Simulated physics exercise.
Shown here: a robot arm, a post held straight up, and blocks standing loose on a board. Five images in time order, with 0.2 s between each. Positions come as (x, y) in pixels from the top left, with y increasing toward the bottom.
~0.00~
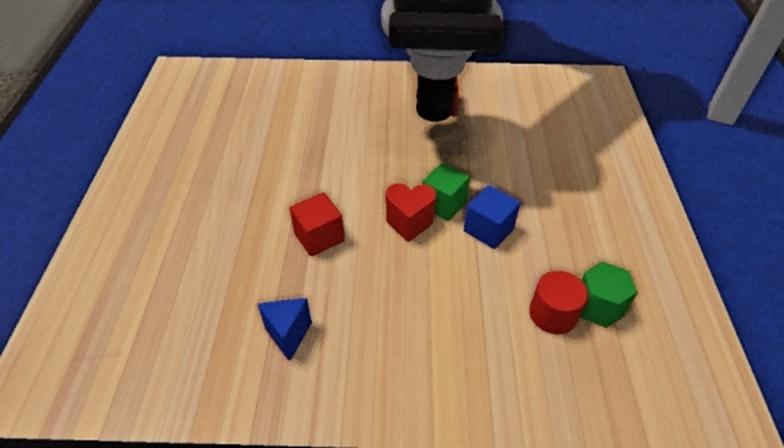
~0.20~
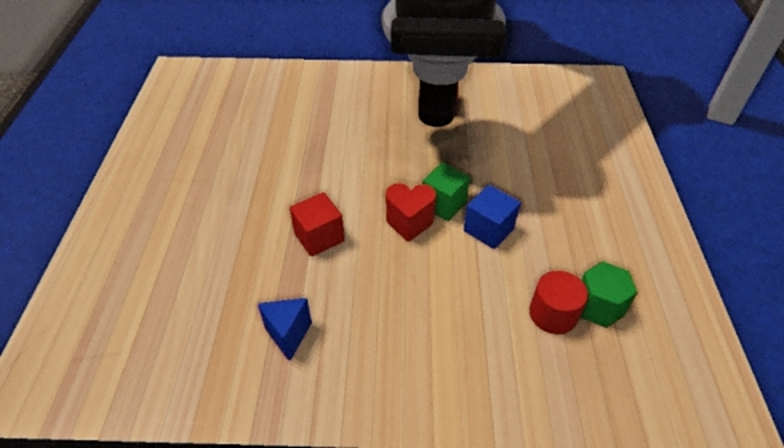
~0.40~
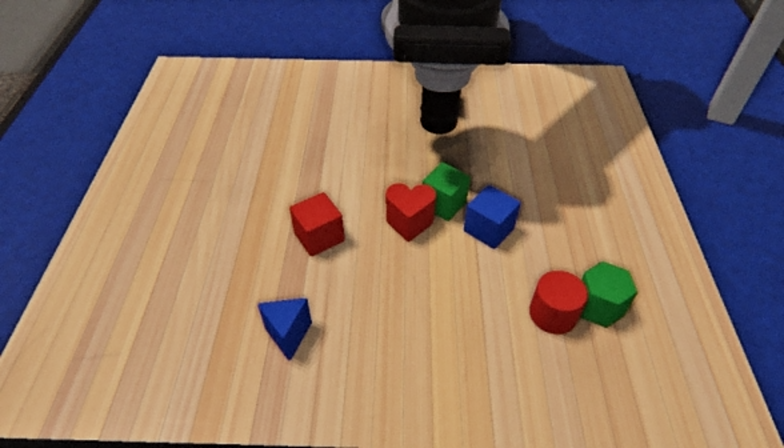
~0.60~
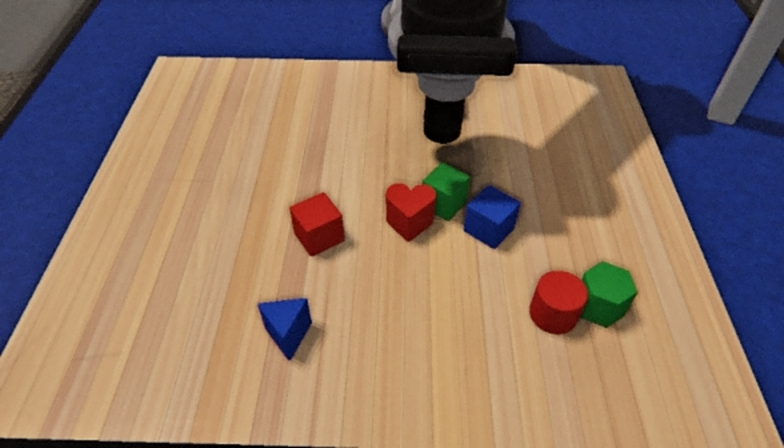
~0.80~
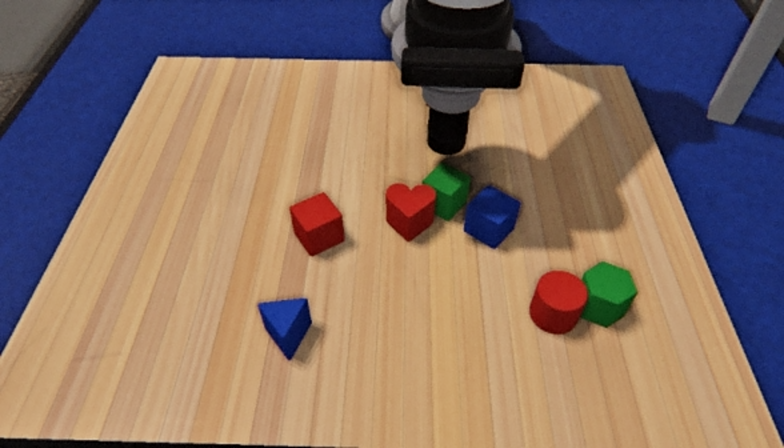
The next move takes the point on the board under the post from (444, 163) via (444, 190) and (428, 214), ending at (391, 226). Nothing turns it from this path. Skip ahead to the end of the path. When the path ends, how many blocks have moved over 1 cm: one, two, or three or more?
My answer is two.
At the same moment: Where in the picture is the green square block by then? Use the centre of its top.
Roughly at (446, 217).
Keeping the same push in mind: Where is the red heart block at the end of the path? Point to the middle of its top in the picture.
My prediction: (382, 228).
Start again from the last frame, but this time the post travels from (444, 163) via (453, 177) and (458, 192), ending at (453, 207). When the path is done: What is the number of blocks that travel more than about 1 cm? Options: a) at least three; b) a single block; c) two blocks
The correct letter is c.
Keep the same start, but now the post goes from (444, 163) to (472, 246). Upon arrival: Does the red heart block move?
Yes, it checks out.
The first path, step by step. One third of the way, post (446, 170); red heart block (408, 206), turned 40° clockwise; green square block (451, 194), turned 15° anticlockwise.
Two thirds of the way, post (429, 195); red heart block (405, 215), turned 65° clockwise; green square block (447, 216), turned 60° anticlockwise.
At the end, post (391, 207); red heart block (382, 228); green square block (446, 217), turned 70° anticlockwise; blue square block still.
